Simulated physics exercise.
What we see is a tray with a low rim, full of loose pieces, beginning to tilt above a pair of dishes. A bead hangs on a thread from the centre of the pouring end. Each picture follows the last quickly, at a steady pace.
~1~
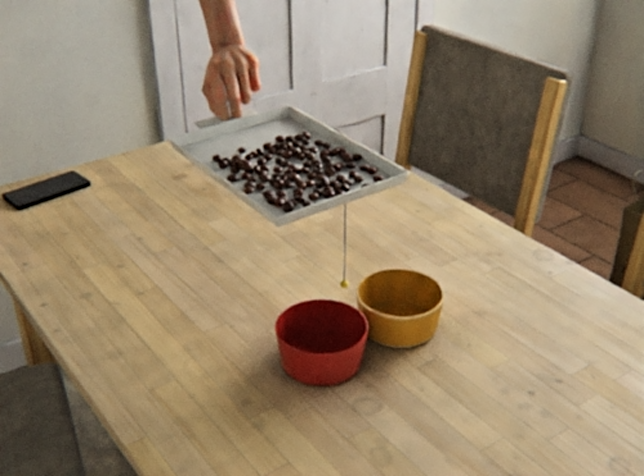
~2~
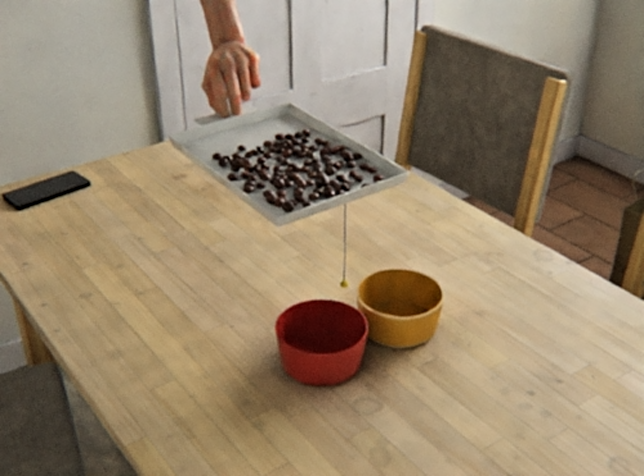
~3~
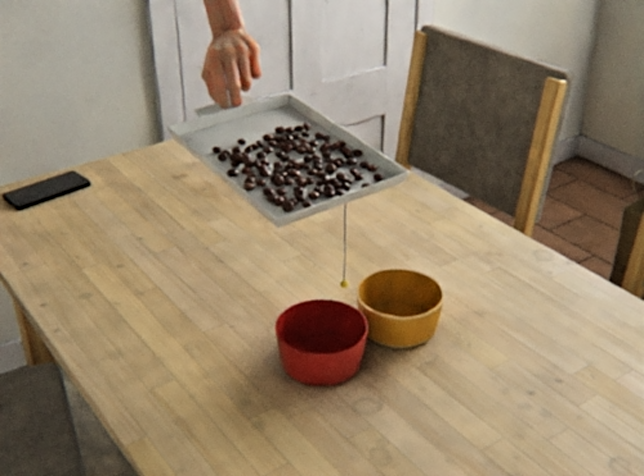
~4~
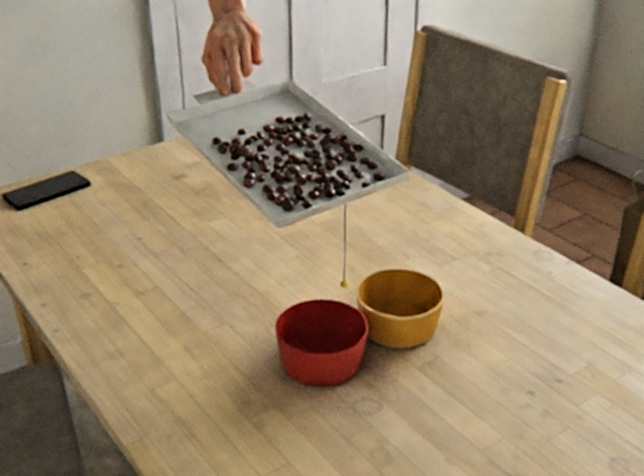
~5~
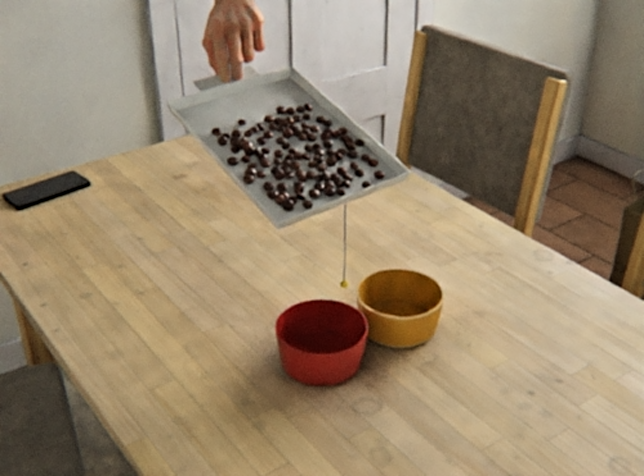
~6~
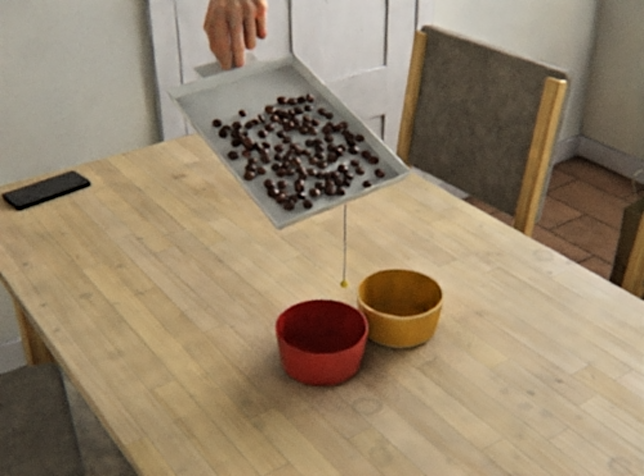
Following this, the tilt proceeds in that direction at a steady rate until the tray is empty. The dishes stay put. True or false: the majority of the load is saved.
True.
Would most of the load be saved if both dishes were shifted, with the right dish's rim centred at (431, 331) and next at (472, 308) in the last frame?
Catch, run one: Below the halfway mark; run two: Below the halfway mark.
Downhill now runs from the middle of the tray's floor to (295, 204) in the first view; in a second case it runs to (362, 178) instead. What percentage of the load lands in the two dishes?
Respectively 70 and 70 in a hundred.
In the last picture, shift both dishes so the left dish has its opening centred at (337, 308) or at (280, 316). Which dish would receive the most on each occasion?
In the first position the left of the two, in the second the left of the two.
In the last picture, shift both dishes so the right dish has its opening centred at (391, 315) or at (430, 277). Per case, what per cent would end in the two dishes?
Close to 80 in a hundred, then close to 60 in a hundred.
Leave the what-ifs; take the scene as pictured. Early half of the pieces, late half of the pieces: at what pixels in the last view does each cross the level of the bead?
Near (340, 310) and later near (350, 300).
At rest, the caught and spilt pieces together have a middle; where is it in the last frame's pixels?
About (333, 352).
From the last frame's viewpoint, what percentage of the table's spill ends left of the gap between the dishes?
Share on the left: Near 30 %.
Shortly afterwards, tray tipped steeply; all but a few on the tray; a little in the air.
Next, tray tipped past a quarter turn; near a quarter on the tray; near a third in the left dish; a little in the right dish; a little outside both; near a quarter in the air.
Some moments later, tray tipped past a quarter turn; near two thirds in the left dish; near a quarter in the right dish; a little outside both.
In the end, tray tipped past a quarter turn; near two thirds in the left dish; near a quarter in the right dish; a little outside both.
